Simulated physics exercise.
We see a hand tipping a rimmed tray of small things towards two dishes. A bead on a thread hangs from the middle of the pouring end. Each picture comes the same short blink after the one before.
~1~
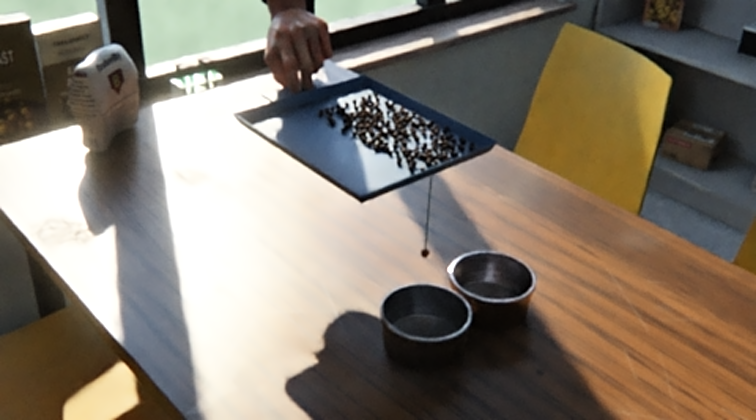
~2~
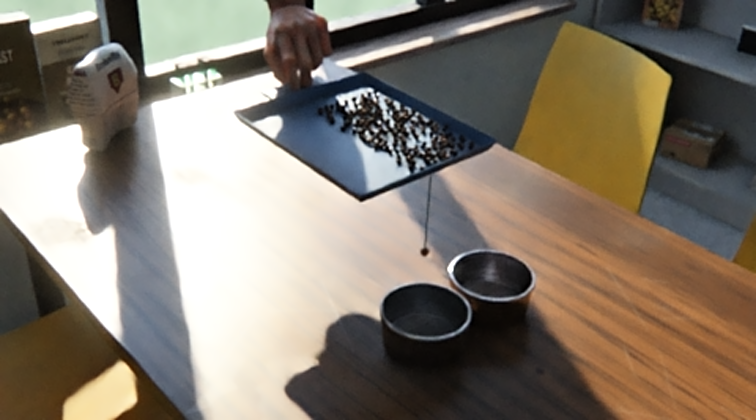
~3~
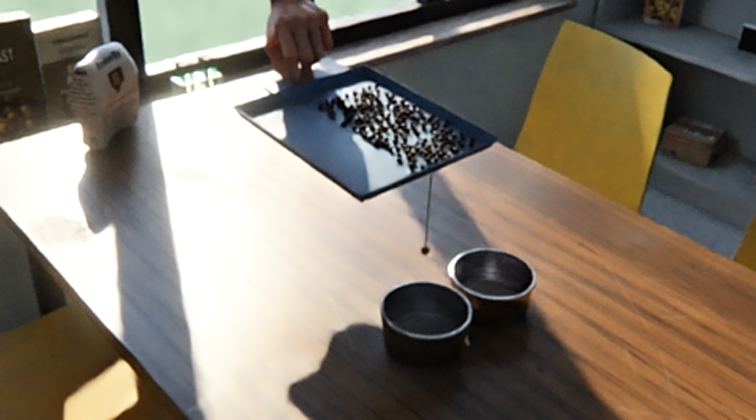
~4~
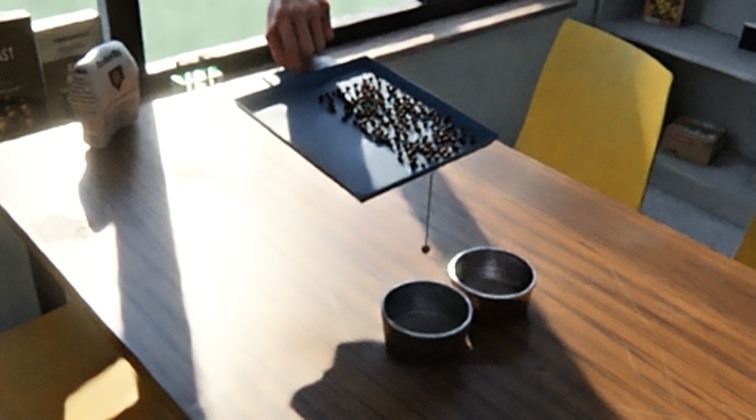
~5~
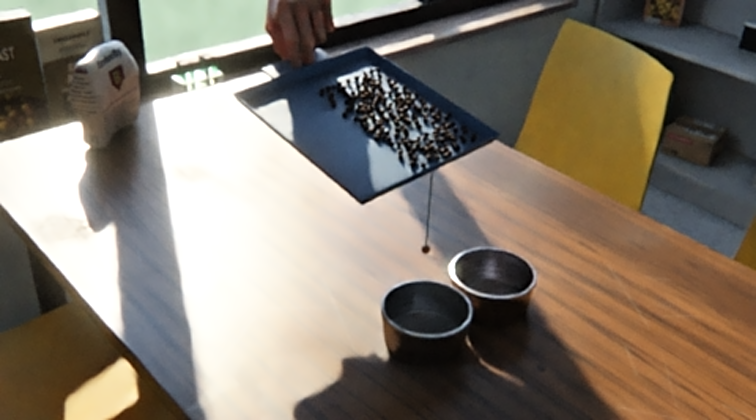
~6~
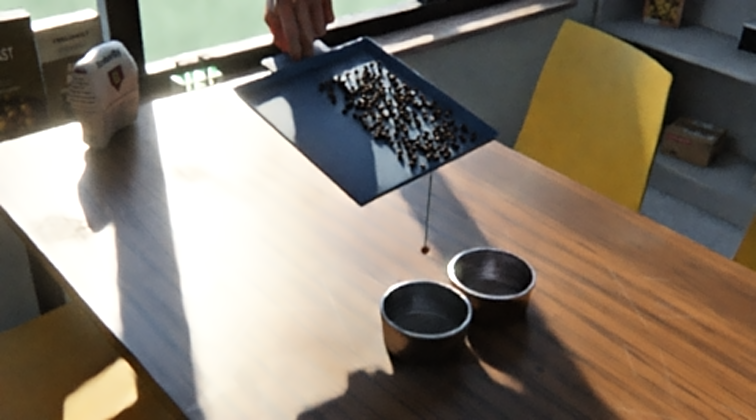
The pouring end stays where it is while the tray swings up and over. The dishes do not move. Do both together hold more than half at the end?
They take under half between them.
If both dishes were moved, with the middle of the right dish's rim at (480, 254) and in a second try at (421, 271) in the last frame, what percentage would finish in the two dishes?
About 40 and 90 per cent.
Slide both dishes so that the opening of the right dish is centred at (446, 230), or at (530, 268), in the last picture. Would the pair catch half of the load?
First not half, then less than half.
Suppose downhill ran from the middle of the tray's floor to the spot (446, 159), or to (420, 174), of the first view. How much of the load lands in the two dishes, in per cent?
The first gives 10 %, the second 80 %.
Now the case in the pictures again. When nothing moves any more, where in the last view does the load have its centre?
Close to (370, 328).
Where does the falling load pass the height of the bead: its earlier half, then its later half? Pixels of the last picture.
At about (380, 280), then at (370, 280).
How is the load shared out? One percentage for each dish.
Left dish near 20 in a hundred; right dish near 0.
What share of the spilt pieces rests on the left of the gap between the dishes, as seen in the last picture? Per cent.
Near 100 %.
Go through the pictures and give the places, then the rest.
Corners of the pouring end near (362, 192) and (490, 141), level; middle of the load near (400, 132), allspice berries; left dish near (456, 347); right dish near (522, 308); bead on its thread near (425, 253), in the first picture.
Corners of the pouring end near (361, 191) and (490, 140), level; middle of the load near (400, 130), in the second picture.
Corners of the pouring end near (362, 192) and (491, 137), tipped barely, lowest at the left corner; middle of the load near (401, 126), in the third picture.
Corners of the pouring end near (363, 193) and (492, 135), tipped a little, lowest at the left corner; middle of the load near (401, 121), in the fourth picture.
Corners of the pouring end near (363, 195) and (493, 133), tipped a little, lowest at the left corner; middle of the load near (402, 117), in the fifth picture.
Corners of the pouring end near (362, 197) and (492, 132), tipped a little, lowest at the left corner; middle of the load near (402, 114); left dish near (456, 344); right dish near (522, 305), in the sixth picture.
Shortly afterwards, tray tipped steeply; the bulk on the tray; only a few in the left dish; a little outside both; only a few in the air.
Next, tray tipped right over; near a quarter in the left dish; the bulk outside both; only a few in the air.
Some moments later, tray tipped past a quarter turn; near a quarter in the left dish; the bulk outside both.
In the end, tray tipped past a quarter turn; near a quarter in the left dish; none at all in the right dish; the bulk outside both.
